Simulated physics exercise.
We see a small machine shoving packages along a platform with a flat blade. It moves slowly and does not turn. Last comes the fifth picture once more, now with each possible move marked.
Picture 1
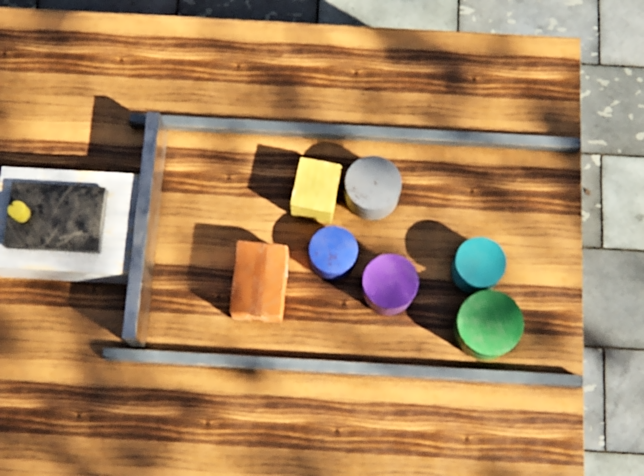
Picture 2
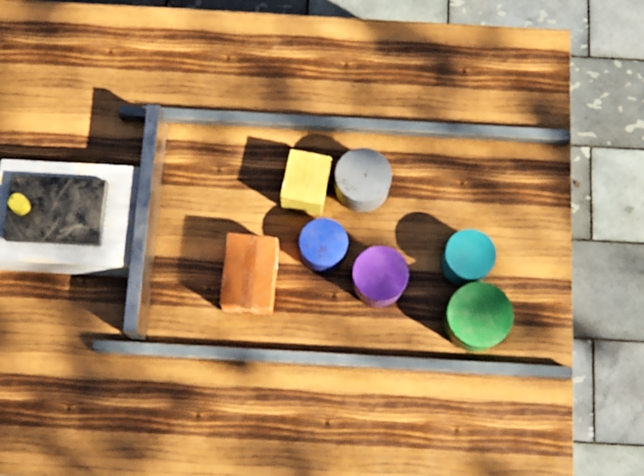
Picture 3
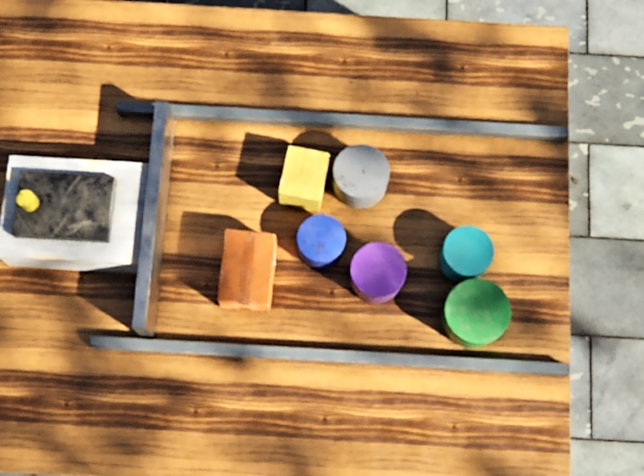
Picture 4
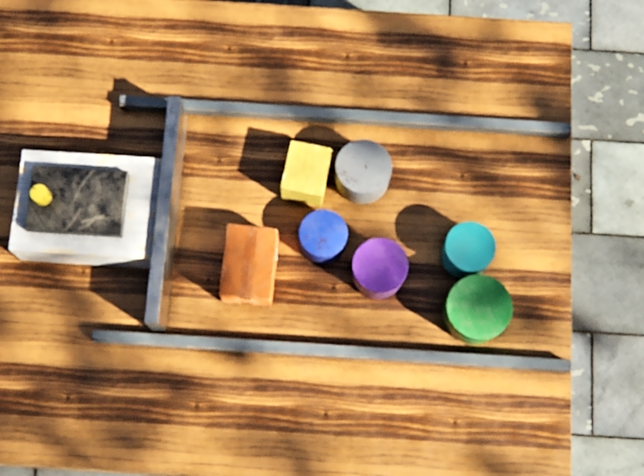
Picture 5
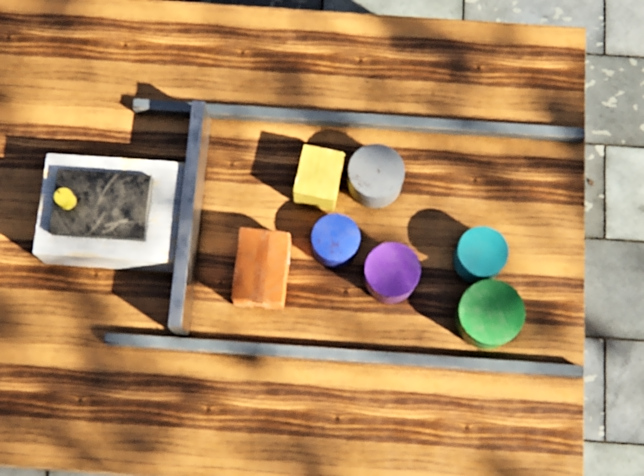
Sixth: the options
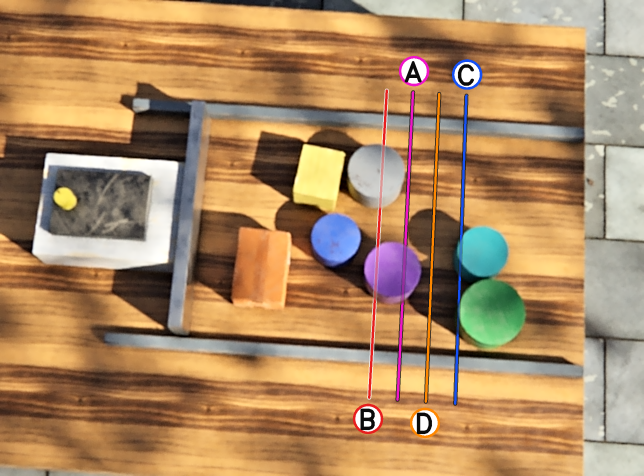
On a striped wooden platform beside grey paving, seen from above, two thin grey rails run left to right. A white machine with a dark top and yellow knob sits left behind an upright blade, with an orange block, yellow crate, grey, blue, purple, teal and green cylinders to its right. The machine and blade creep slightly right, touching nothing, while the camera wavers a little.
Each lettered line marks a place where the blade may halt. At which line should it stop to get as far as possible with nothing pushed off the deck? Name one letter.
It should halt at C.
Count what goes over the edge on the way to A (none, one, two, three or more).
The count is none.
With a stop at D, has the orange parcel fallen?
No.
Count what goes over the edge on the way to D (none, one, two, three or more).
In all, none.
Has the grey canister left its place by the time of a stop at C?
Yes.
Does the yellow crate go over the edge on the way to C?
No.
On the marked copy, A at (406, 240); B at (378, 238); C at (461, 244); D at (433, 242).
Taking C. A third of the way, robot (209, 212); purple pail (402, 278); orange parcel (316, 273).
Two thirds of the way, robot (307, 218); green pail (511, 324); turquoise canister (500, 246).
When it is over, robot (384, 224); turquoise canister (573, 232); green pail (548, 330); nothing has fallen.
As for the rest, A is safe but short; B is safe but short; D is safe but short.
